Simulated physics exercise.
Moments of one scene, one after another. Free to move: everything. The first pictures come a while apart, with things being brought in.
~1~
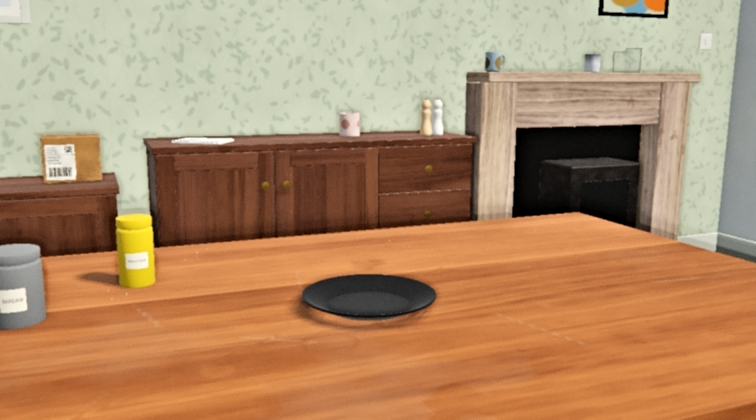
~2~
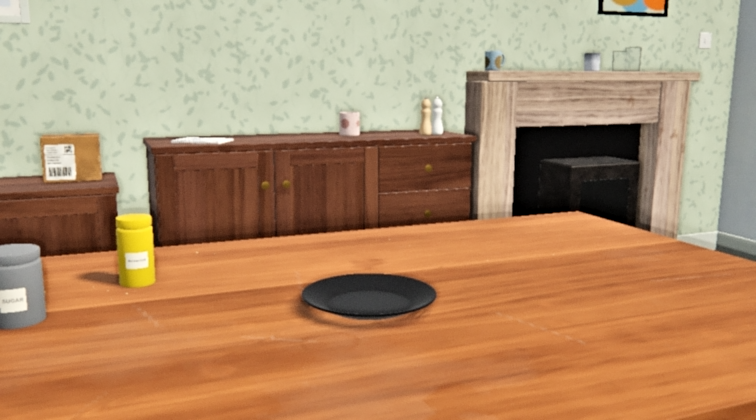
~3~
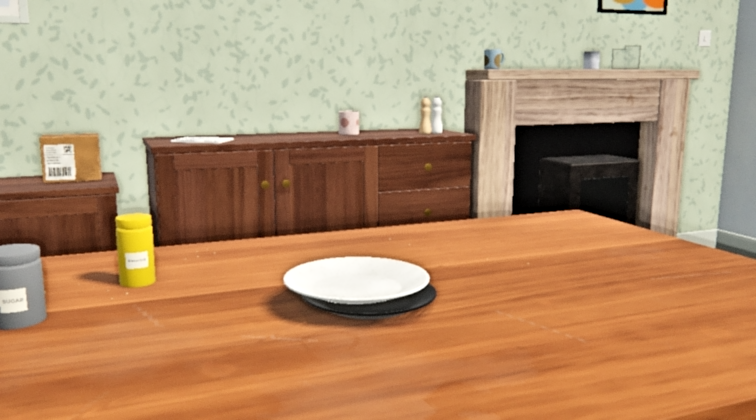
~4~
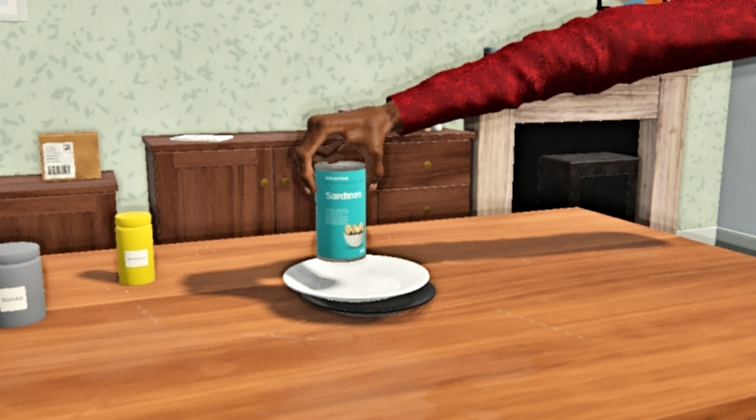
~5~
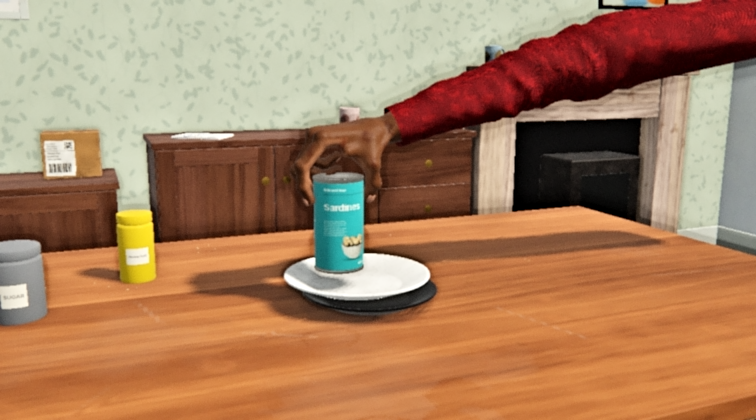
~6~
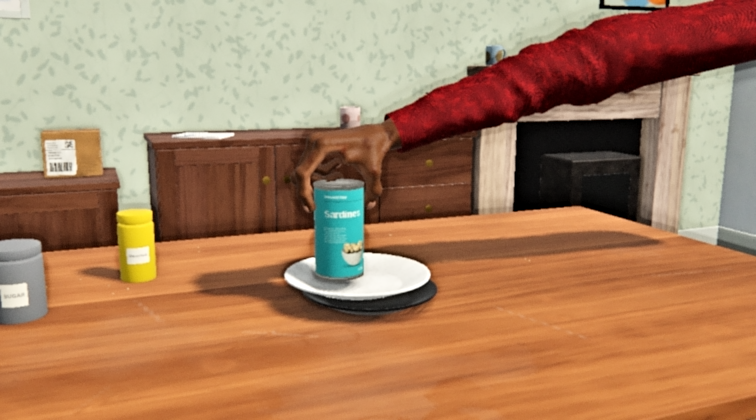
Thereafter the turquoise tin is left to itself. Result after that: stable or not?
The stack stays intact.
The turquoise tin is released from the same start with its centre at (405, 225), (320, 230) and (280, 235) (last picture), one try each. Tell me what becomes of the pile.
For the first case the pile survives; for the second, it survives; for the third, it falls over.
Then, 0.50 s after the last picture, nothing has stirred.
Then, 1.30 s after the last picture, turquoise tin resting near (339, 230).
At rest, all 5 in place. Seen from the same camera at the end, turquoise tin near (339, 230). The pile keeps its balance.
